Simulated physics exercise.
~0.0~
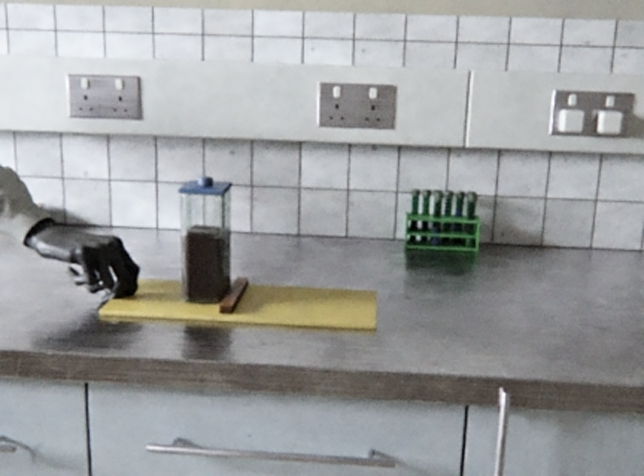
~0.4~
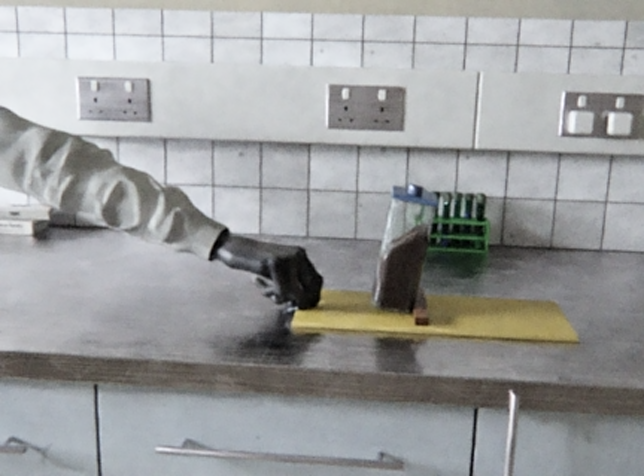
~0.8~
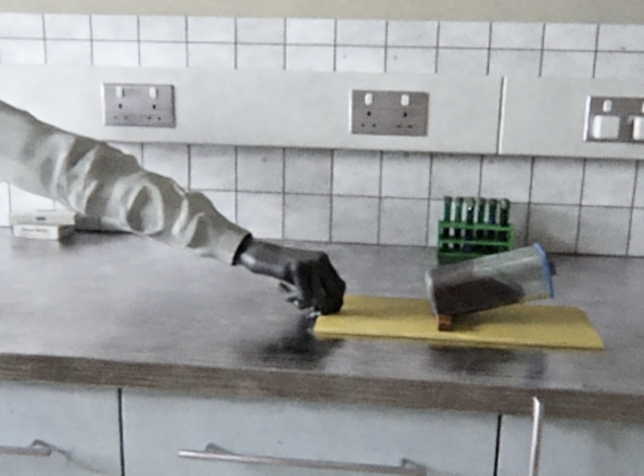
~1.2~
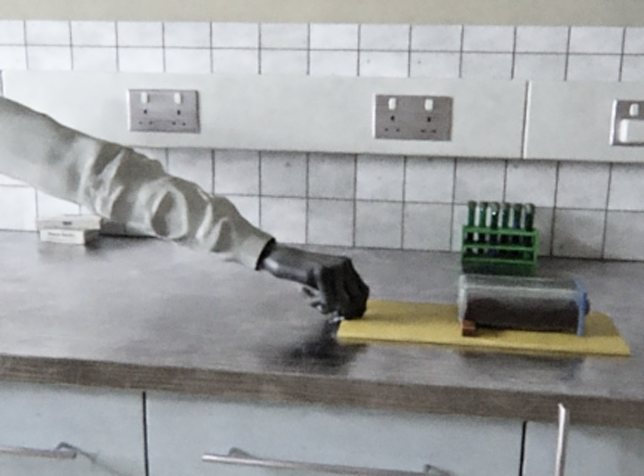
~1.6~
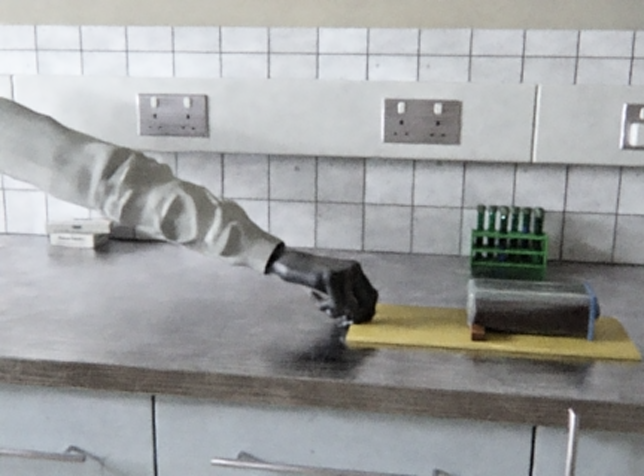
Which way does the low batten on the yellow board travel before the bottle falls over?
The batten travels to the right, carried along with the yellow board.
The clip opens on a grey worktop where a clear square bottle with a blue cap, partly filled with dark coffee, stands on a yellow board against a low reddish-brown batten. A black-gloved hand at the board's left end moves with it as it slides right, towards a green rack of tubes behind. As the board comes to a stop, the bottle tips right over the batten, its contents slanting inside. It keeps toppling while the view drifts slightly left. The bottle ends lying on its side on the board, cap pointing right, with the hand still at the left end.
